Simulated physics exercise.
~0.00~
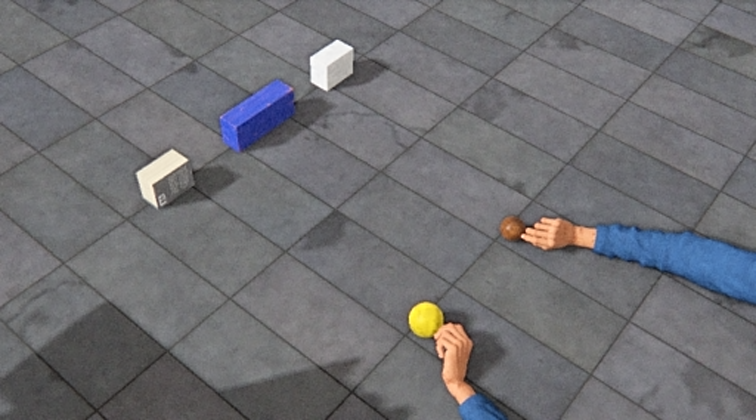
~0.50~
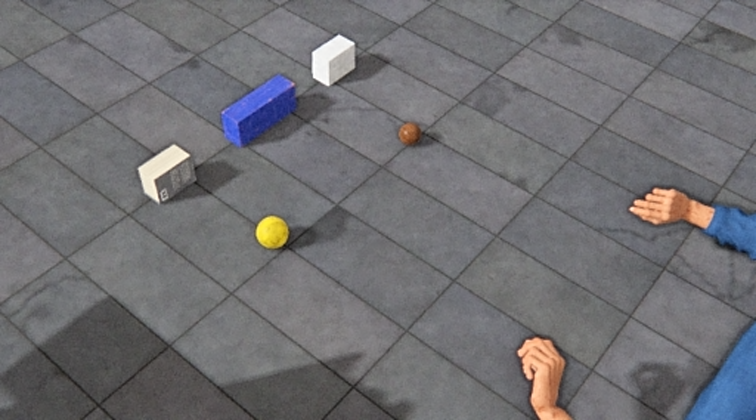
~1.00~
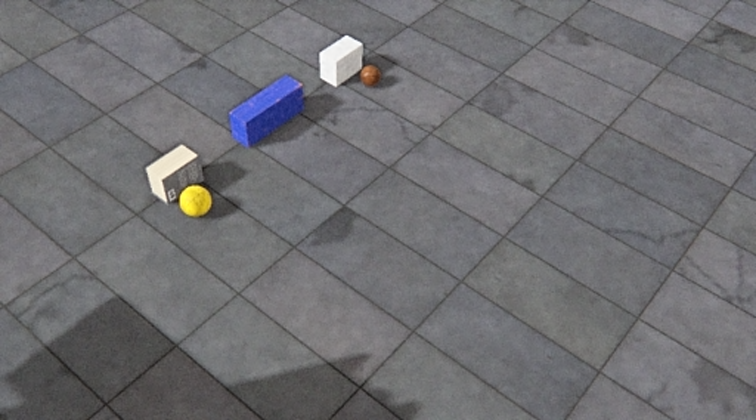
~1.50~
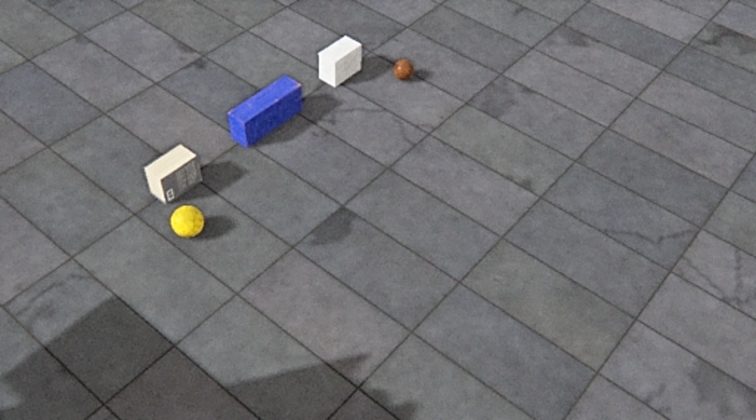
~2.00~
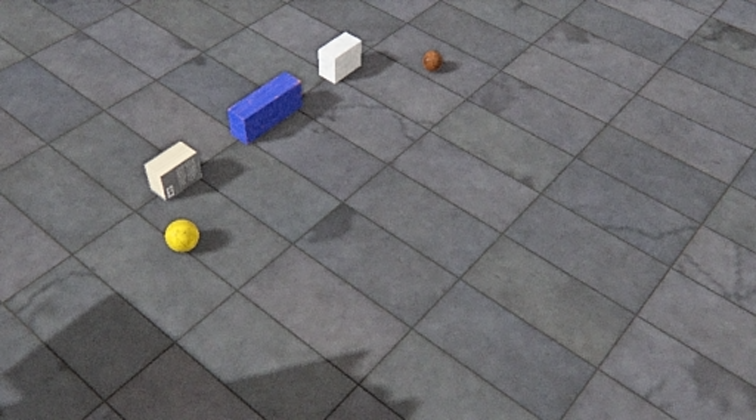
In the video, two hands release a yellow ball and a small brown ball toward a spaced row of three blocks on grey tiles, then withdraw; the yellow one bounces off the cream block and the brown one off the white block, both ending in front of the row.
